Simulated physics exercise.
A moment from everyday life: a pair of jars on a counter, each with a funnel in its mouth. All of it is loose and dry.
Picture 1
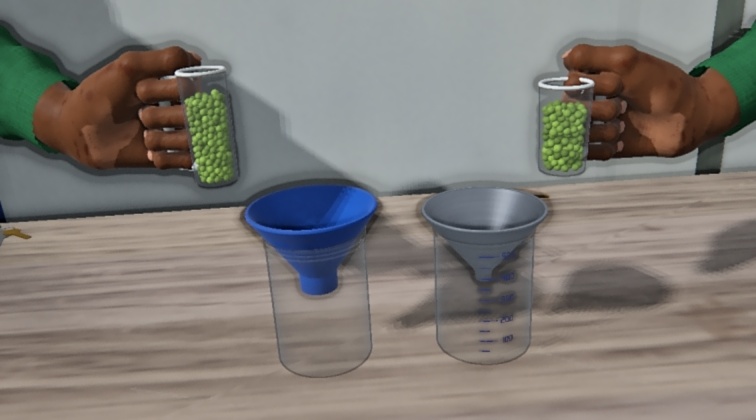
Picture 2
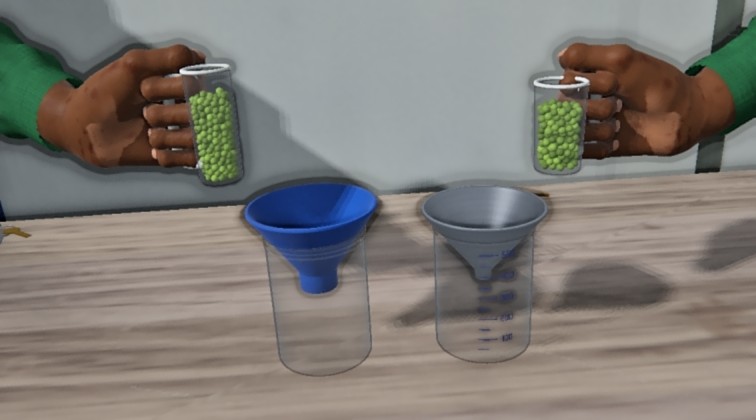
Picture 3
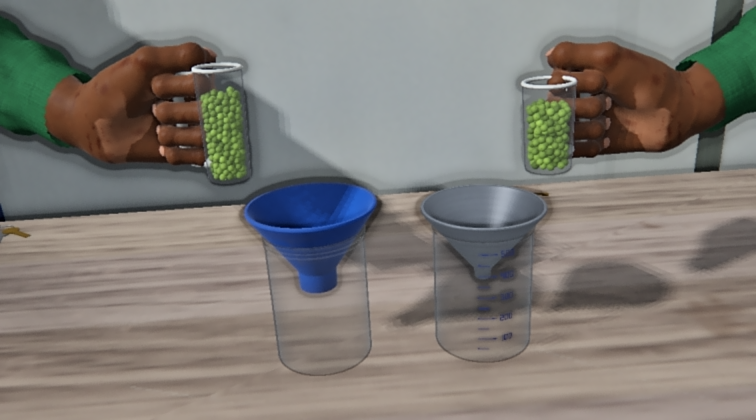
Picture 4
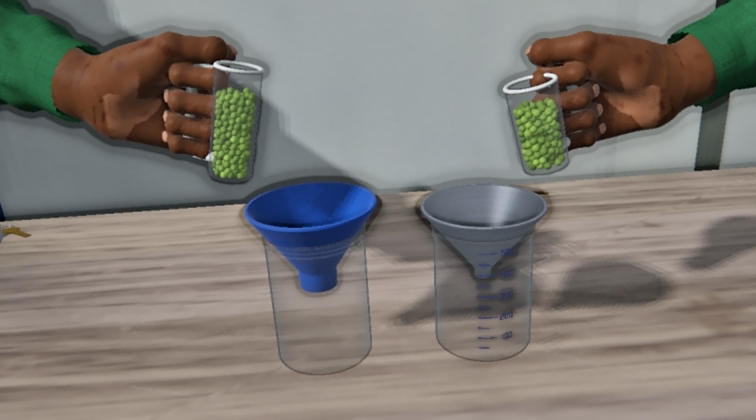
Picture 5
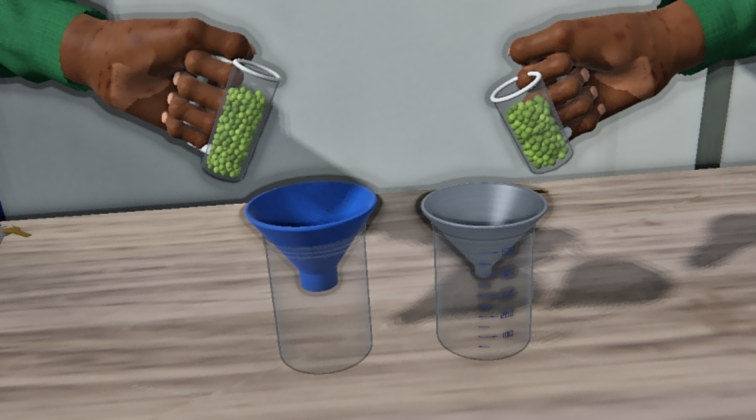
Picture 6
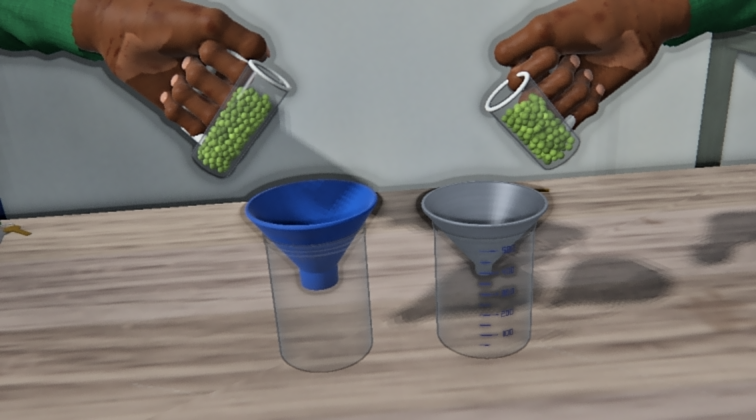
Two brown hands in green sleeves hold small clear cups of green dried peas above a wood-grain counter, seen from the front and slightly above against a pale grey wall. Below them stand two clear, empty jars, a blue funnel in the left one and a grey funnel in the right. The hands move the cups slightly inward, then tilt them steadily toward each other, while the peas stay inside.
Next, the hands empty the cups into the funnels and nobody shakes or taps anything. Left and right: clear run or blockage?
After the pour, the left one drains out and the right one stops up.
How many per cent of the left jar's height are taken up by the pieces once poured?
It is filled to about 10 percent.
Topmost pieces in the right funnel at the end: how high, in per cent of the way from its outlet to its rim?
Looks like around 75 in a hundred to me.
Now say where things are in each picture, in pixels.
In the first frame, left funnel (313, 217), outlet at (320, 287), about 5 pieces wide; left cup (209, 128), holding dried peas; right funnel (484, 218), outlet at (483, 278), under two pieces wide; right cup (564, 127), holding dried peas.
In the second frame, left cup (214, 126), upright; right cup (559, 126), upright.
In the third frame, left cup (224, 125), upright; right cup (548, 126), upright.
In the fourth frame, left cup (234, 124), tipped 13°; right cup (538, 126), tipped 13°.
In the fifth frame, left cup (239, 122), tipped 26°; right cup (534, 125), tipped 26°.
In the sixth frame, left funnel (313, 212), outlet at (320, 282); left cup (239, 121), tipped 40°; right funnel (484, 212), outlet at (484, 272); right cup (534, 123), tipped 40°.
Then, 0.22 s later than the last frame, left, every one still in the cup; right, every one still in the cup.
Then, 0.51 s later than the last frame, left, every one still in the cup; right, almost all still in the cup, just a few in or over the funnel.
Then, 0.82 s later than the last frame, left, the larger part still in the cup, about a tenth in or over the funnel, just a few down in the jar; right, the larger part still in the cup, roughly a quarter in or over the funnel.
When it is over, left, every one down in the jar; right, almost all stuck in the funnel, just a few down in the jar.
